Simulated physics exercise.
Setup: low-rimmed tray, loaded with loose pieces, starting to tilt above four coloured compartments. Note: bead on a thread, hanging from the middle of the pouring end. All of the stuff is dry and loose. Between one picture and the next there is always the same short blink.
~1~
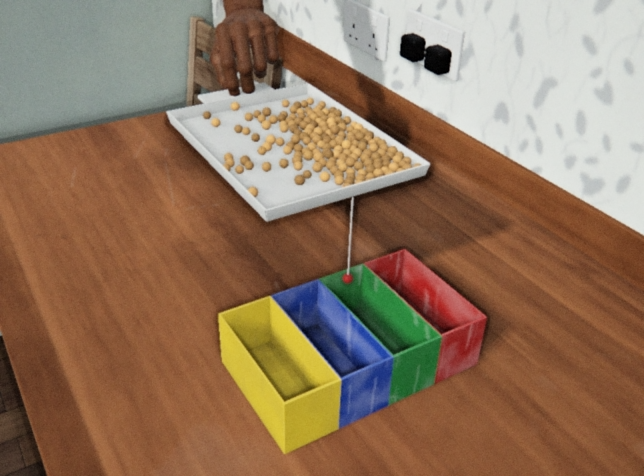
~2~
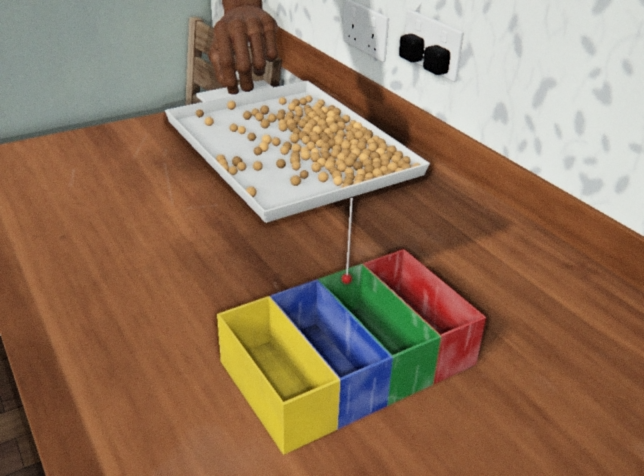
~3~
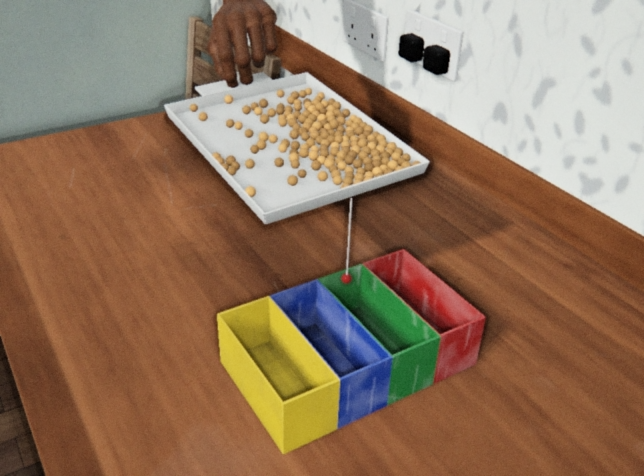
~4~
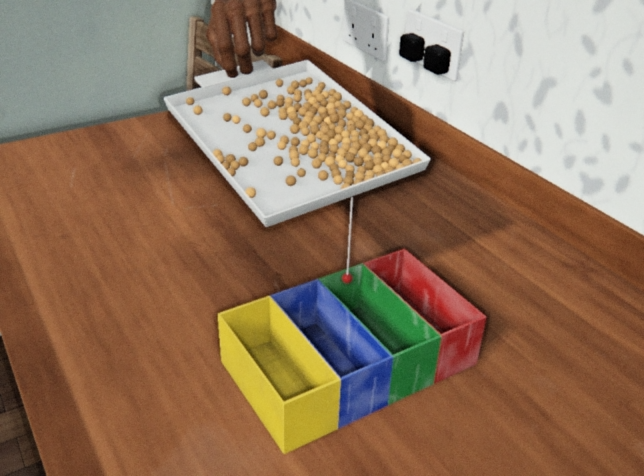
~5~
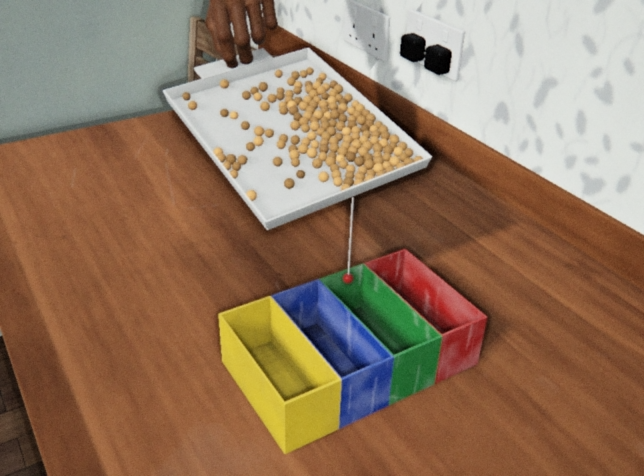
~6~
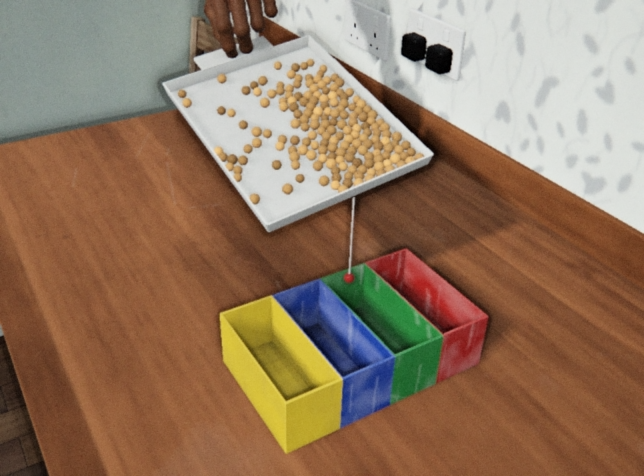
A hand held a white tray of round wooden beads above yellow, blue, green and red compartments, then gradually tilted it toward its lower left corner while the beads shifted slightly across it.
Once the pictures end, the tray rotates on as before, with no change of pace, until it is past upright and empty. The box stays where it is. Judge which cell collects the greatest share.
I would say the yellow one.
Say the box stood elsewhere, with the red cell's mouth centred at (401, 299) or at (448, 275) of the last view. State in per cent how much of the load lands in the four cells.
Around 100 then around 60 per cent.
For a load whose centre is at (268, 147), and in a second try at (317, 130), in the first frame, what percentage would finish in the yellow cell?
First case around 70 %, second case around 70 %.
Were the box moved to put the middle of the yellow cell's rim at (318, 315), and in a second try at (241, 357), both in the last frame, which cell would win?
Try 1 - the yellow one; try 2 - the blue cell.
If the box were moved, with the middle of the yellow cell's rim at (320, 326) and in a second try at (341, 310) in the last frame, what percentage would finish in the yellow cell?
Around 40 and around 10 per cent, in that order.
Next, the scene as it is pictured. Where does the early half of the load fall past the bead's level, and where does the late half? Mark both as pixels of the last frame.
It goes through near (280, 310) first, then near (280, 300).
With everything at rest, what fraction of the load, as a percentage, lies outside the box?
Close to 0 percent, I reckon.
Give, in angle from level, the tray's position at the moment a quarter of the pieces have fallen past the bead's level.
Roughly 70 degrees from level.
Soon after the last picture, tray tipped steeply; most on the tray; a small part in the yellow cell; a stray few in the blue cell; a small part falling or outside the box.
A little later, tray tipped right over; a small part on the tray; about two thirds in the yellow cell; about a quarter in the blue cell; a stray few in the green cell; a stray few falling or outside the box.
Later still, tray tipped past a quarter turn; most in the yellow cell; about a quarter in the blue cell; a stray few in the green cell; a stray few falling or outside the box.
At rest, tray tipped past a quarter turn; most in the yellow cell; about a quarter in the blue cell; a stray few in the green cell; none in the red cell; a stray few outside the box.
